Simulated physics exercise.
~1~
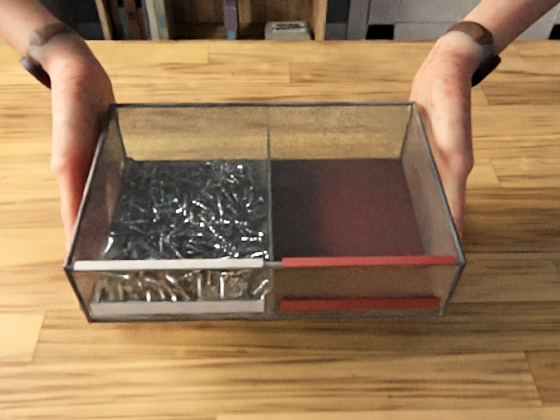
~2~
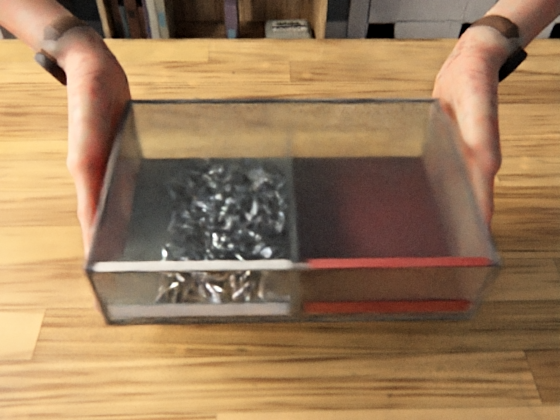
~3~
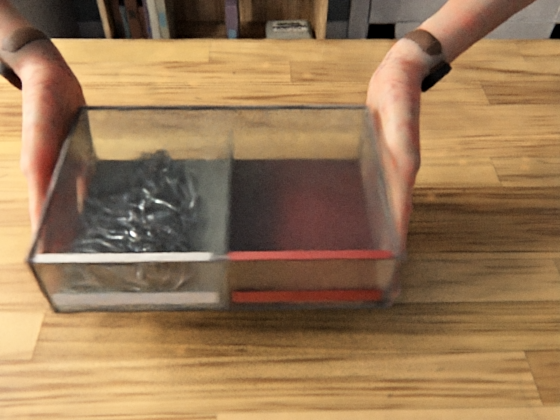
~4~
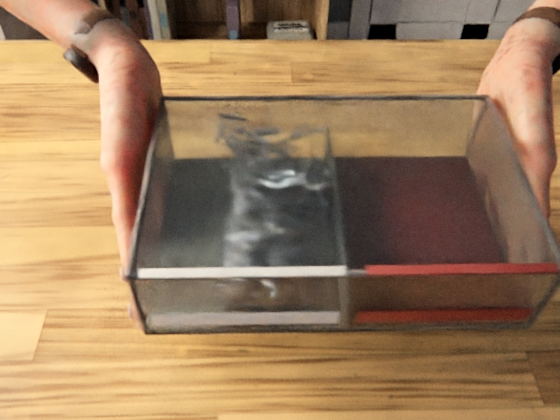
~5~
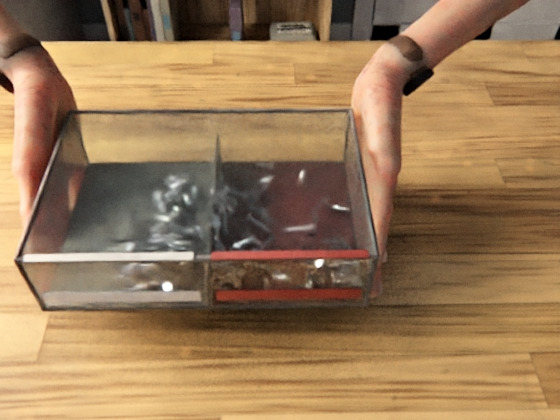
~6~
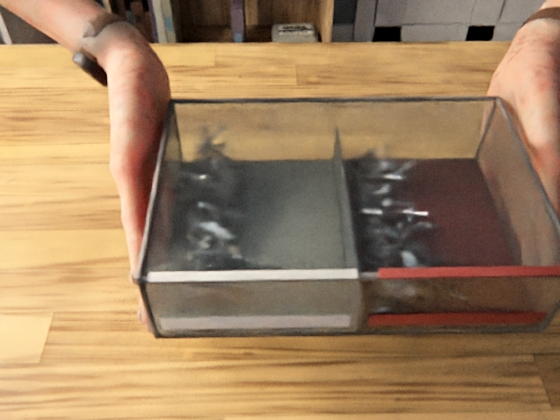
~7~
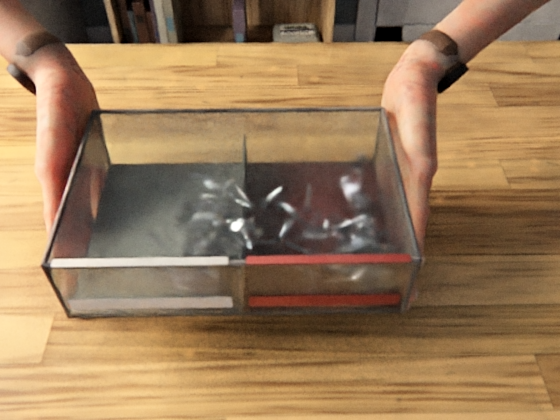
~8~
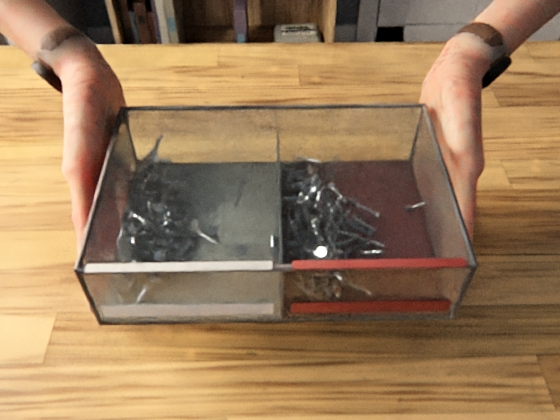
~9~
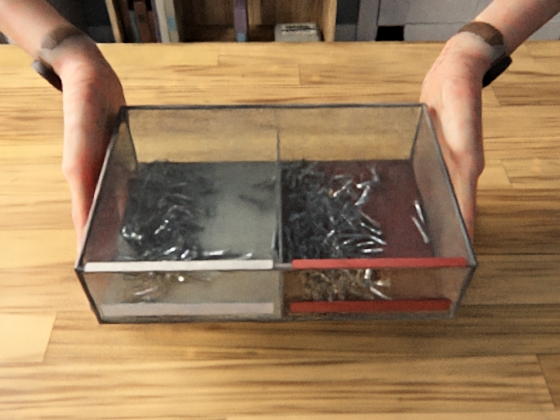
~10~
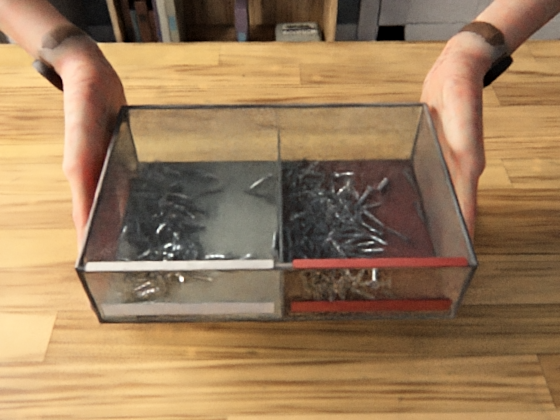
Steel screws sliding and tumbling from the white half into the red as hands shake a clear divided box, settling in both.
